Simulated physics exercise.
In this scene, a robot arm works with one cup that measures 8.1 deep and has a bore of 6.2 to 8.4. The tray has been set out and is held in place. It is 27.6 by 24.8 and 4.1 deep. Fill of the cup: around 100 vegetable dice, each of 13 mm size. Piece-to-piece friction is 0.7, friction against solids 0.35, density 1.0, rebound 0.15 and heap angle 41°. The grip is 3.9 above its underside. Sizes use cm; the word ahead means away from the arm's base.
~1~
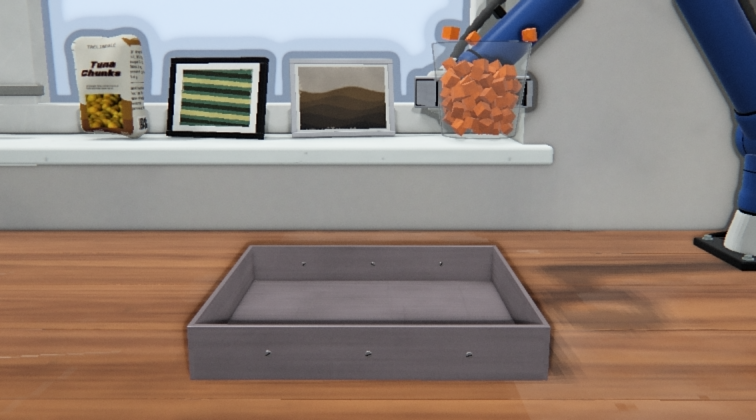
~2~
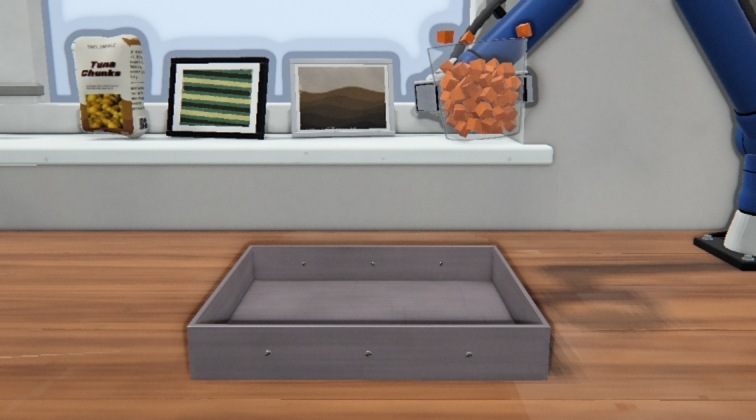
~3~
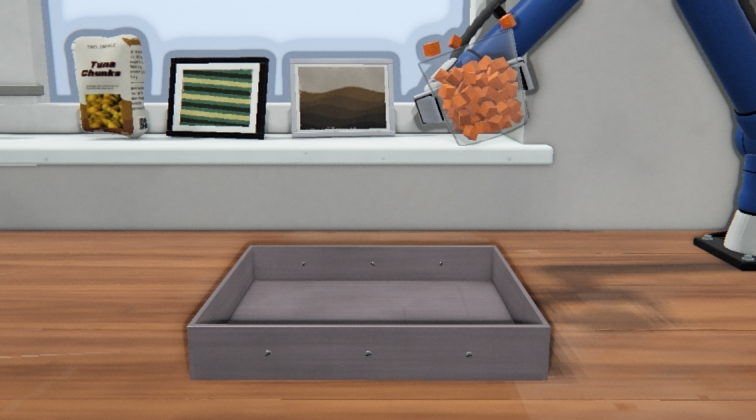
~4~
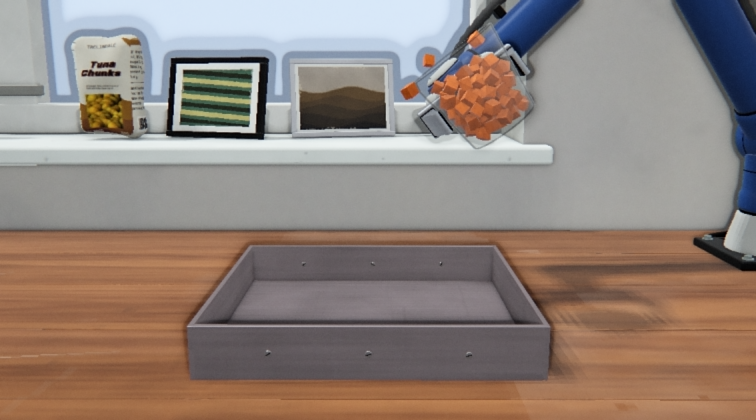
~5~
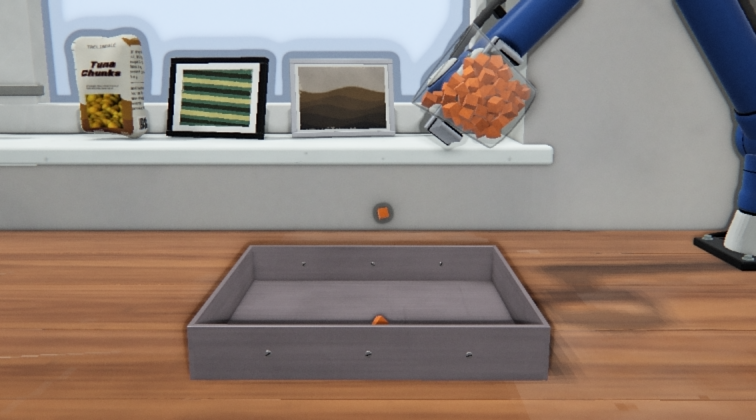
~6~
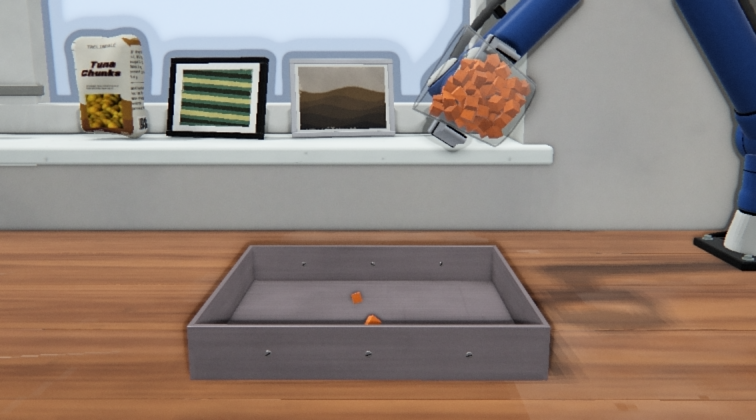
At the start, a blue robot arm holds a clear cup heaped with orange cubes upright above a wooden table with an empty gray tray. The arm steadily tilts the cup leftward, and a cube drops into the tray. A second cube follows, leaving two there while most remain in the tilted cup.
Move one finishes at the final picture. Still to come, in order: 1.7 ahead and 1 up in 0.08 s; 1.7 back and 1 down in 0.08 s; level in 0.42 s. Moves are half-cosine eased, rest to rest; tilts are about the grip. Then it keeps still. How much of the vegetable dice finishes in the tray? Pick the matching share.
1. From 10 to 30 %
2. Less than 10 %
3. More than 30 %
Answer: 2.
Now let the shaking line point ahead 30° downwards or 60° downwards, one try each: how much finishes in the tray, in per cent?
First try some 5 %, second try some 0 %.
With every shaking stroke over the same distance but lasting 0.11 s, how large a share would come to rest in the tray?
That change gives some 5 percent.
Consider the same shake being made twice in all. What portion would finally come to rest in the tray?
About 15 %.
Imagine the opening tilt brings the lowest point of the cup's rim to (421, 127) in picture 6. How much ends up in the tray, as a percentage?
The share is around 35 %.
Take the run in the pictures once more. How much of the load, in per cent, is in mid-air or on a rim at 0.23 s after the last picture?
4 per cent.
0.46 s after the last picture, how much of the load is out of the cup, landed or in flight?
So far, about 5 in a hundred parts are out.
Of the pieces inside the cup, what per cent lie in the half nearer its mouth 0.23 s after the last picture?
Something like 50 percent sits in that half.
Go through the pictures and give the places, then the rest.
The first frame shows the cup middle at (480, 92), level; upper third of the load around (479, 77), from x 445 to 530, top at y 35; 97 in the cup.
The second frame shows the cup middle at (480, 92), tilted 6° forward; upper third of the load around (480, 77), from x 445 to 525, top at y 30.
The third frame shows the cup middle at (479, 92), tilted 20° forward; upper third of the load around (484, 77), from x 430 to 515, top at y 20.
The fourth frame shows the cup middle at (479, 92), tilted 38° forward; upper third of the load around (483, 78), from x 410 to 520, top at y 40; 96 in the cup, 1 in flight or on a rim.
The fifth frame shows the cup middle at (478, 93), tilted 52° forward; upper third of the load around (485, 79), from x 380 to 525, top at y 60; 95 in the cup, 1 in the tray, 1 in flight or on a rim.
The sixth frame shows the cup middle at (478, 93), tilted 58° forward; upper third of the load around (487, 79), from x 355 to 525, top at y 60; 95 in the cup, 2 in the tray.
Then, 0.23 s on, tilted 54° forward, highest piece 24 above the table; 91 in the cup, 2 in the tray, 4 in flight or on a rim.
Then, 0.46 s on, tilted 10° forward, highest piece 26 above the table; 91 in the cup, 6 in the tray.
Then, 0.78 s on, level, highest piece 27 above the table; 91 in the cup, 6 in the tray.
Then, 1.83 s on, level, highest piece 27 above the table; 91 in the cup, 6 in the tray.
In the end, 91 in the cup, 6 in the tray. That is 6 % in the tray.
